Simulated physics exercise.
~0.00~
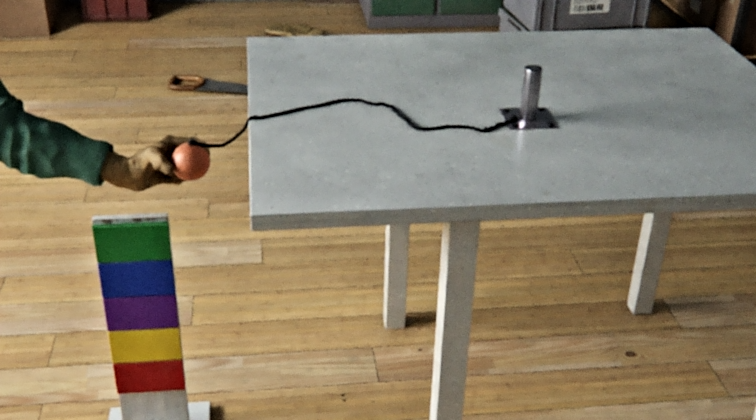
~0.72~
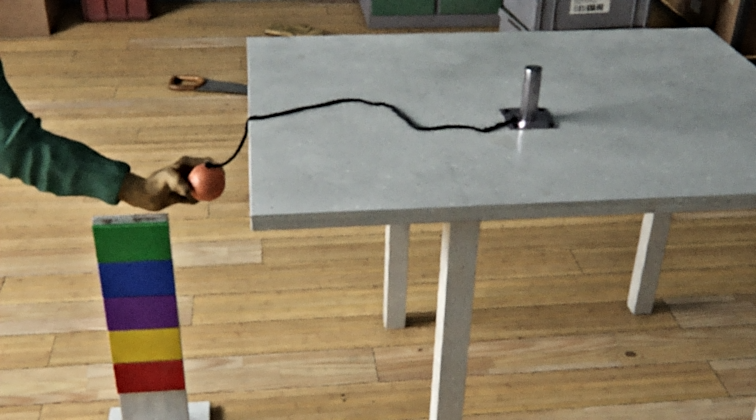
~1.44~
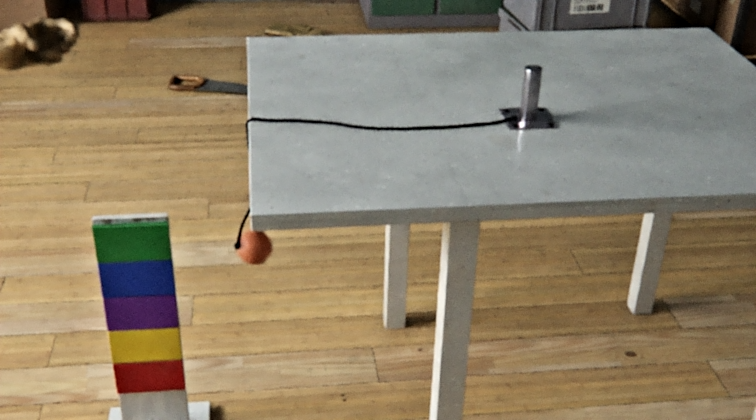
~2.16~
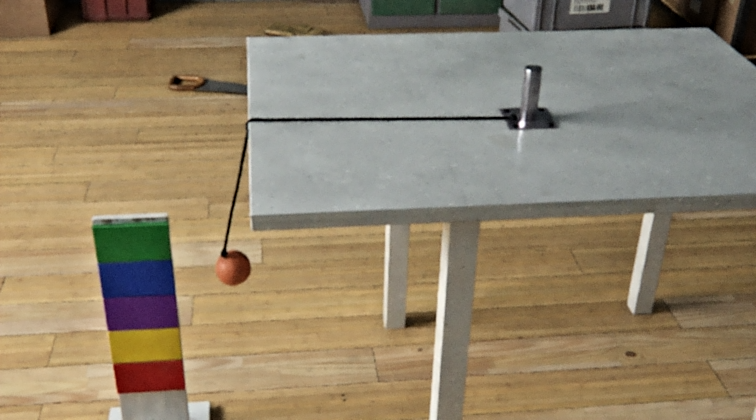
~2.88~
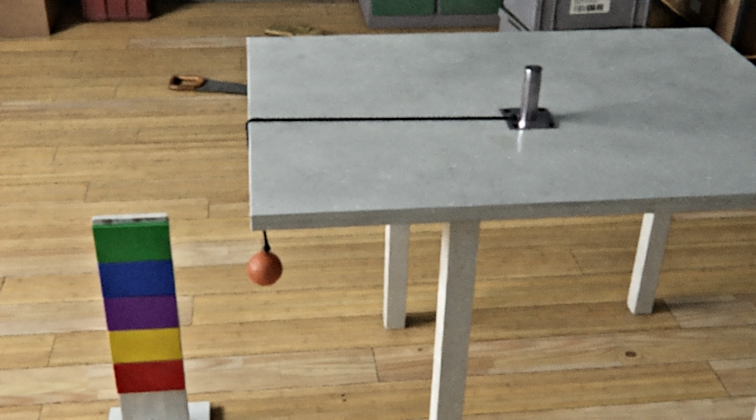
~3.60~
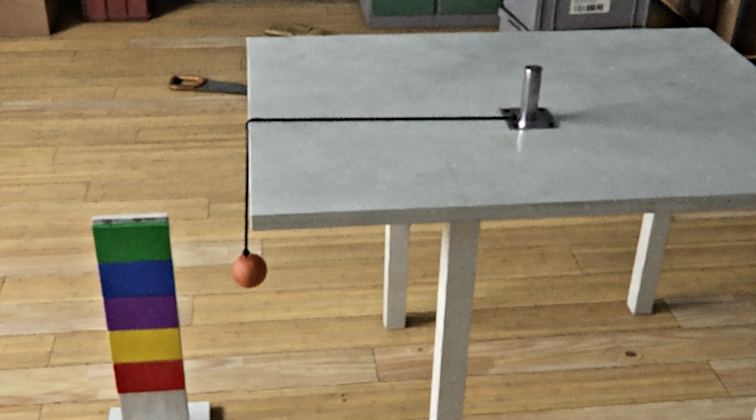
Hand releasing an orange ball on a dark cord over a table edge, the ball swinging and hanging level with blue.
